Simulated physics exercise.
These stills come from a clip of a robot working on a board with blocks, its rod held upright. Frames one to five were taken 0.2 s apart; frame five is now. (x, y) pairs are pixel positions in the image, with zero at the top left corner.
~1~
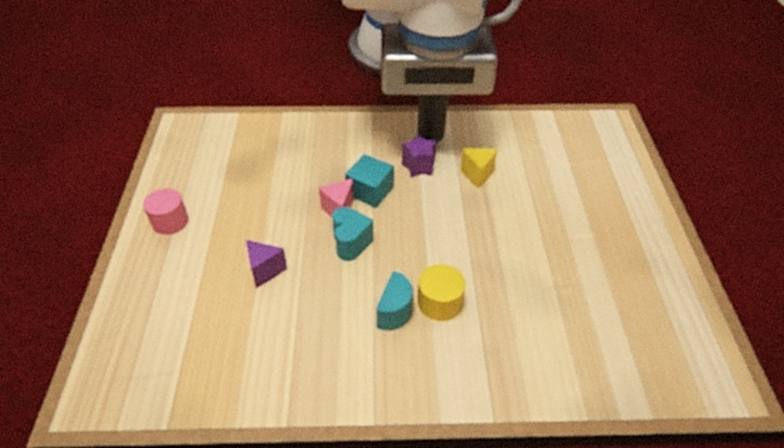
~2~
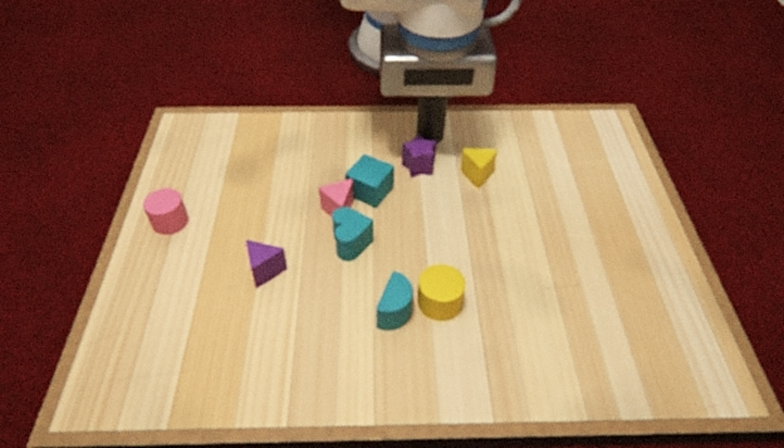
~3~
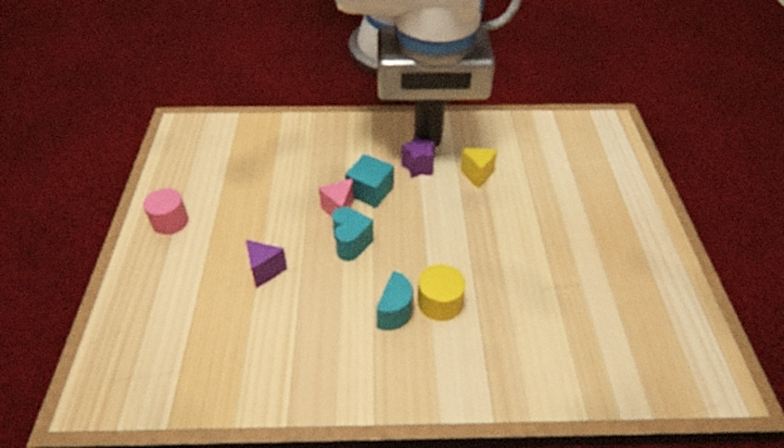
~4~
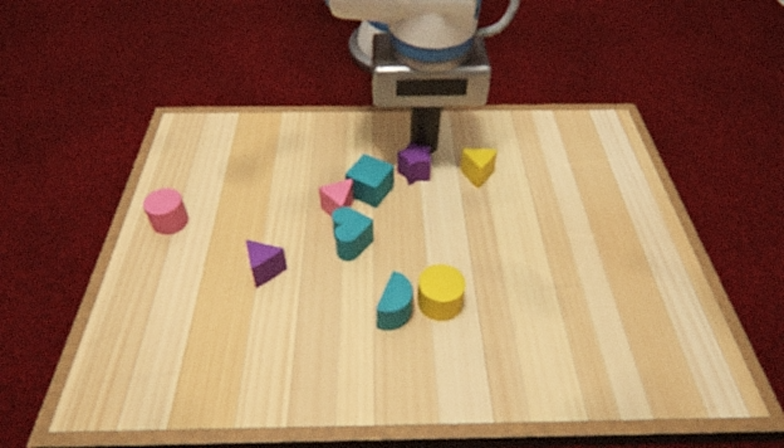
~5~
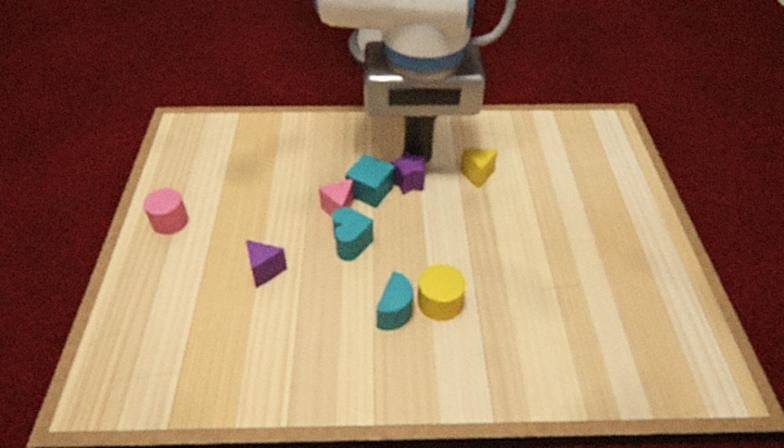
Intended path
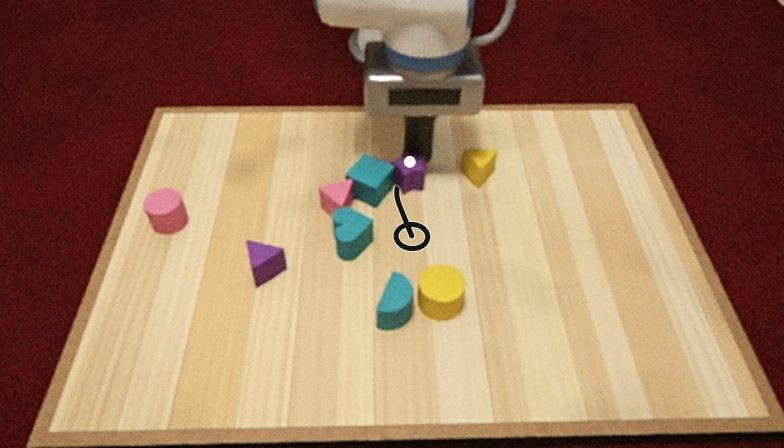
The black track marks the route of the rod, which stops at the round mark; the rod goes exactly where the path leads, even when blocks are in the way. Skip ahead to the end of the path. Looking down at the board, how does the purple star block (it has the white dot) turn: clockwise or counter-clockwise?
I'd predict that, seen from above, the purple star block rotates counter-clockwise.
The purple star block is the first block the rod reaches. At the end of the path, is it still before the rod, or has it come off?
My answer is that the purple star block is still ahead.
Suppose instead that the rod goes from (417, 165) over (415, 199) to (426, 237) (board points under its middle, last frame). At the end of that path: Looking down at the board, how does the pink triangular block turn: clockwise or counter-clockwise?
Spin direction: Counter-clockwise.
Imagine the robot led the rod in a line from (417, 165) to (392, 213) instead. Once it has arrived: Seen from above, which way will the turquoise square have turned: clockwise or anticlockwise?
Turns clockwise.
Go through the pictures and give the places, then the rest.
Rod's lower end at (431, 135); pink triangular block at (338, 190); turquoise heart-shaped block at (350, 223); turquoise square at (370, 170); purple star block at (420, 146), in the first frame.
Rod at (430, 136); blocks still, in the second frame.
Rod at (428, 140); blocks still, in the third frame.
Rod at (424, 146); purple star block at (416, 152), in the fourth frame.
Rod at (418, 155); pink triangular block at (338, 190); turquoise heart-shaped block at (350, 223); turquoise square at (370, 170); purple star block at (410, 162), in the fifth frame.
Drawn move, from (417, 165) by way of (398, 184) and (401, 210) to (412, 236); the dot is on the purple star block.
The first path, step by step. One third of the way, rod at (398, 175); pink triangular block at (333, 191), turned 20° anticlockwise; turquoise square at (362, 178), turned 50° clockwise; purple star block at (402, 184), turned 25° anticlockwise.
Two thirds of the way, rod at (402, 200); pink triangular block at (333, 191), turned 20° anticlockwise; turquoise square at (362, 178), turned 50° clockwise; purple star block at (405, 211), turned 25° anticlockwise.
At the end, rod at (412, 226); pink triangular block at (333, 191), turned 20° anticlockwise; turquoise heart-shaped block still; turquoise square at (362, 178), turned 50° clockwise; purple star block at (416, 239), turned 25° anticlockwise.
